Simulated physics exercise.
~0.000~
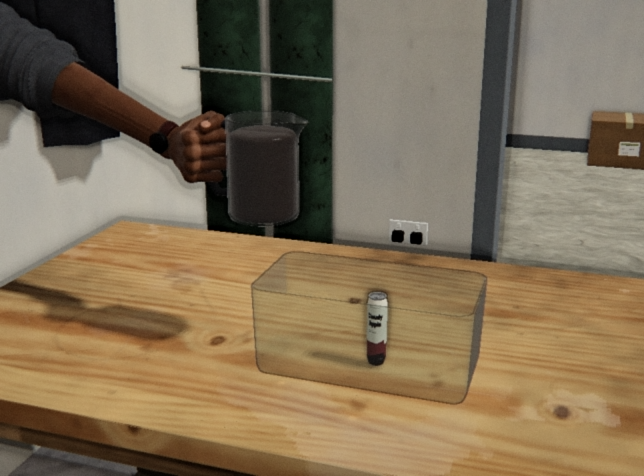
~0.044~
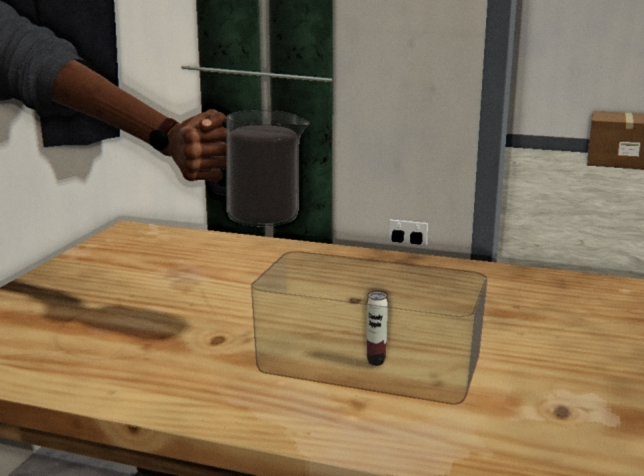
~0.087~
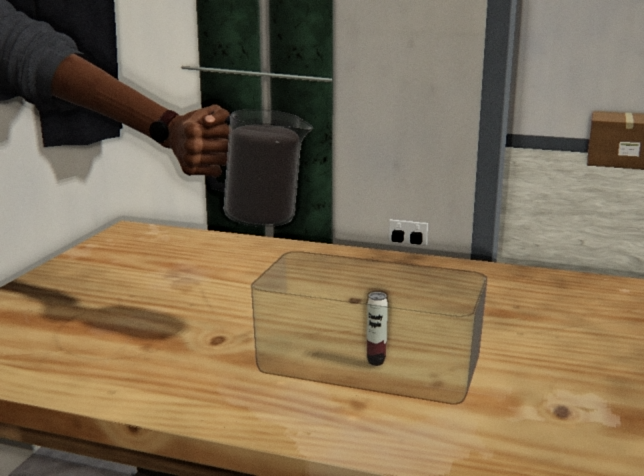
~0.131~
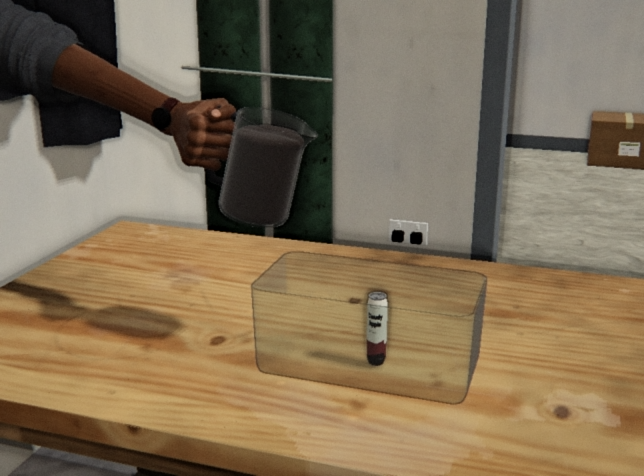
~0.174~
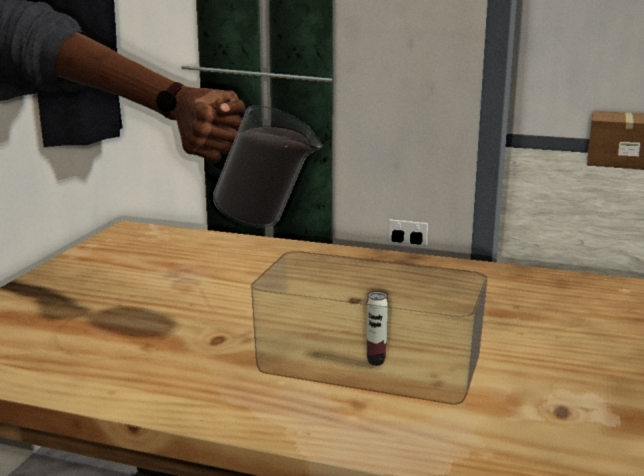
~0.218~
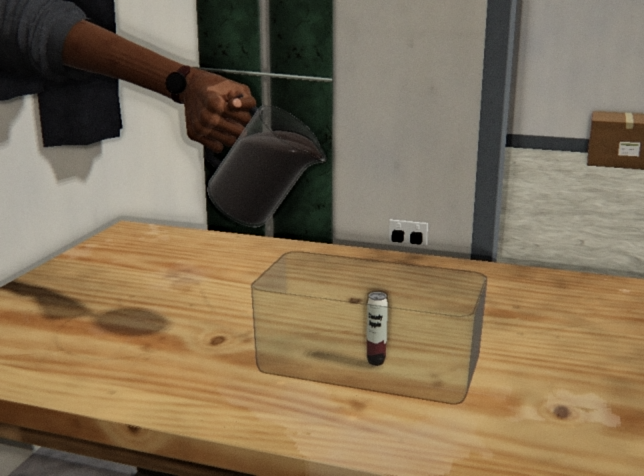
A dark-skinned arm in a grey sleeve and black wristband reaches in from the left of a plain room, seen from slightly above a wooden table, holding a clear jug of dark liquid. On the table stands a transparent, empty long basin with a small white and dark-red tin upright inside. The hand slowly tilts the jug rightward, then faster, while the view stays still.
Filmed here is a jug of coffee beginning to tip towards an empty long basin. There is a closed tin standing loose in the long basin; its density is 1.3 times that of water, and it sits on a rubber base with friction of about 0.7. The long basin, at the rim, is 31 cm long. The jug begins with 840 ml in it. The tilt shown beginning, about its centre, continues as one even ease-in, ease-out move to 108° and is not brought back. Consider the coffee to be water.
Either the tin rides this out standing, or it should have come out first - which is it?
Odds are it is tipped over.
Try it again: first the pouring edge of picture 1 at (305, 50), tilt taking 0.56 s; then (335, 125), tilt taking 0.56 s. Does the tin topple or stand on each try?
Try 1: Tipped over; try 2: Still standing.
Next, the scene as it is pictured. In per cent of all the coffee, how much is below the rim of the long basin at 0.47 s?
12 %, roughly.
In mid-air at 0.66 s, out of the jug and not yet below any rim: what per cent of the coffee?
20 per cent, roughly.
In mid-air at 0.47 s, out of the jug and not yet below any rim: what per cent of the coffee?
24 %.
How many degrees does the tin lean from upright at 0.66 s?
It is at some 5°.
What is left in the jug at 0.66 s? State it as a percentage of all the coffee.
Remaining share: Approx. 22 %.
Then, 0.47 s in, the tilt is 101° and 64 per cent is still to pour; the tin stands where it began.
Then, 0.66 s in, the tilt is 108° and 21 per cent is still to pour; the tin stands 3 cm from where it began.
Then, 0.85 s in, the tilt is 108° and 5 per cent is still to pour; the tin lies on its side.
Then, 1.06 s in, the tilt is 108° and 0 per cent is still to pour; the tin lies on its side.
Finally, the tin lies on its side.
